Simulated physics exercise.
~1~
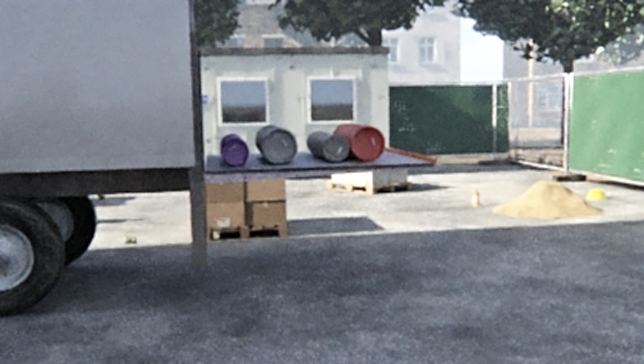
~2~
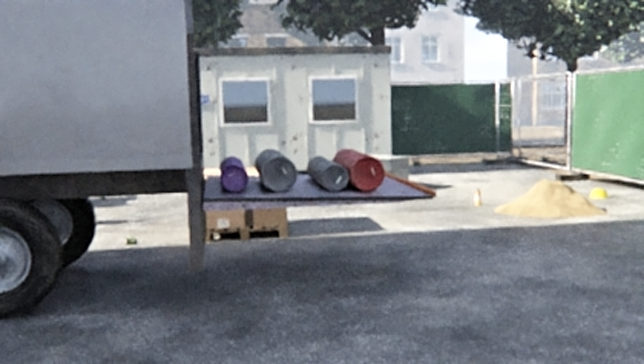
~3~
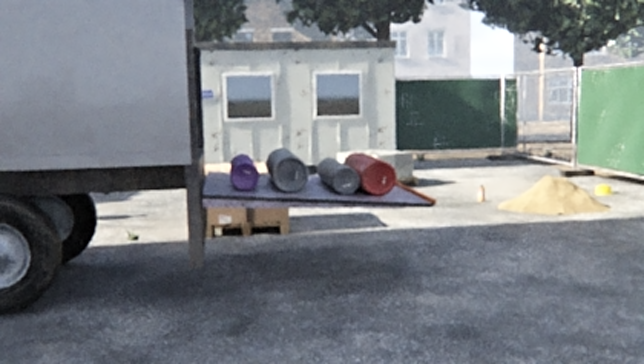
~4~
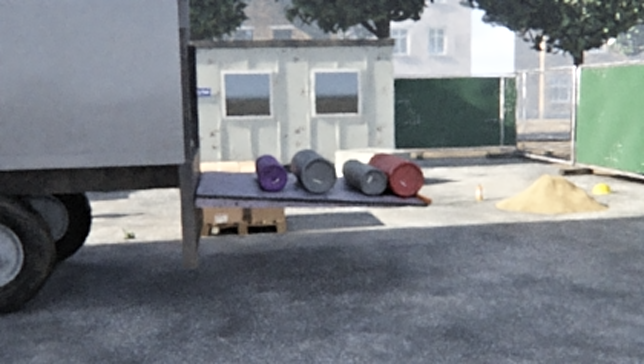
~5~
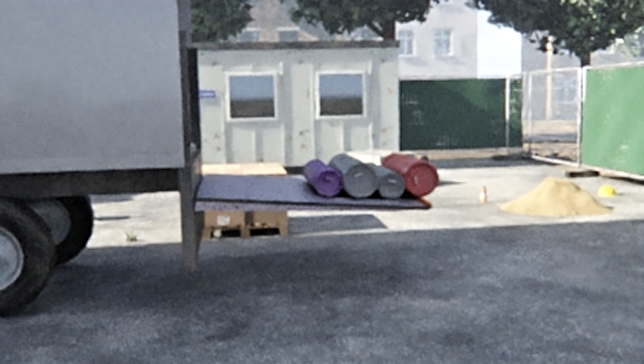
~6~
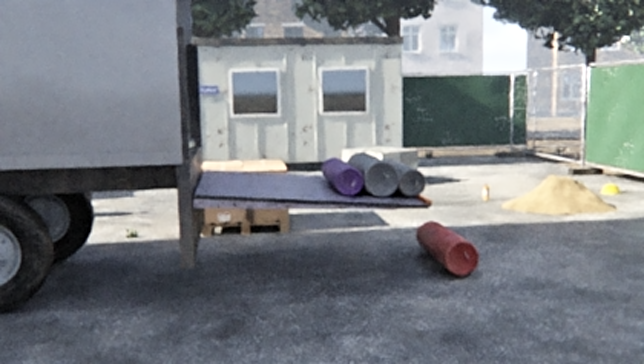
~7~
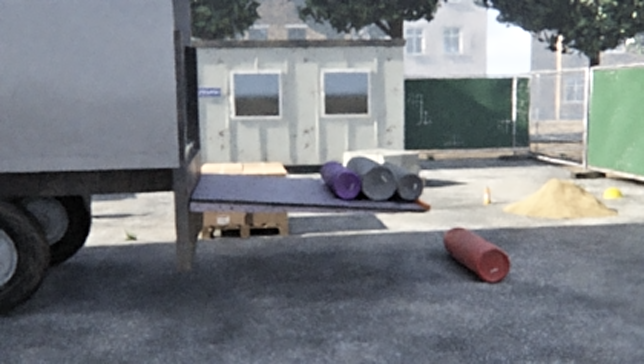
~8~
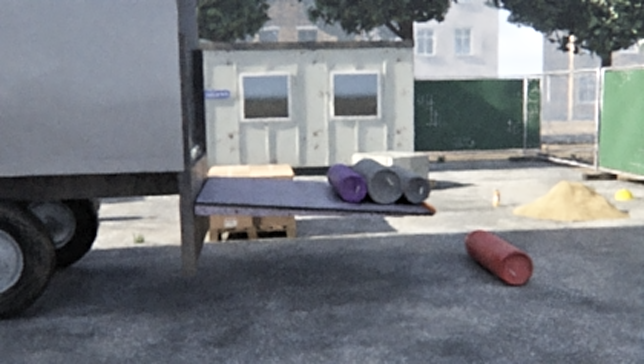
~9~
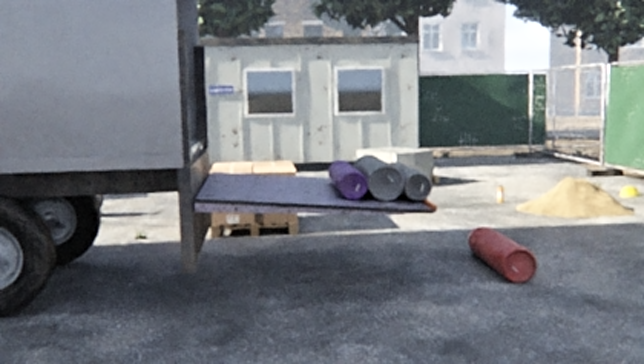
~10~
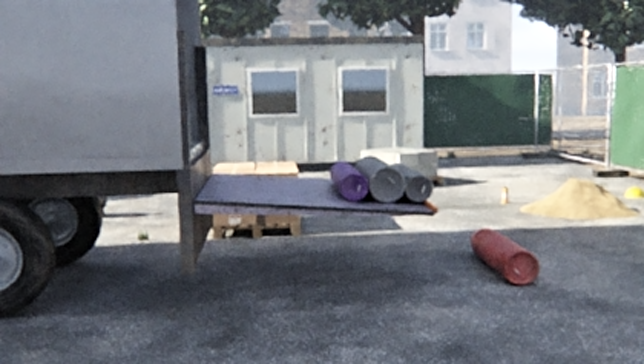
A truck's tail-lift dropped a little and tilted down, and the four cylinders on it rolled right toward its edge. The red one went over and rolled a short way across the ground, while the purple and two grey ones stayed on the lift.
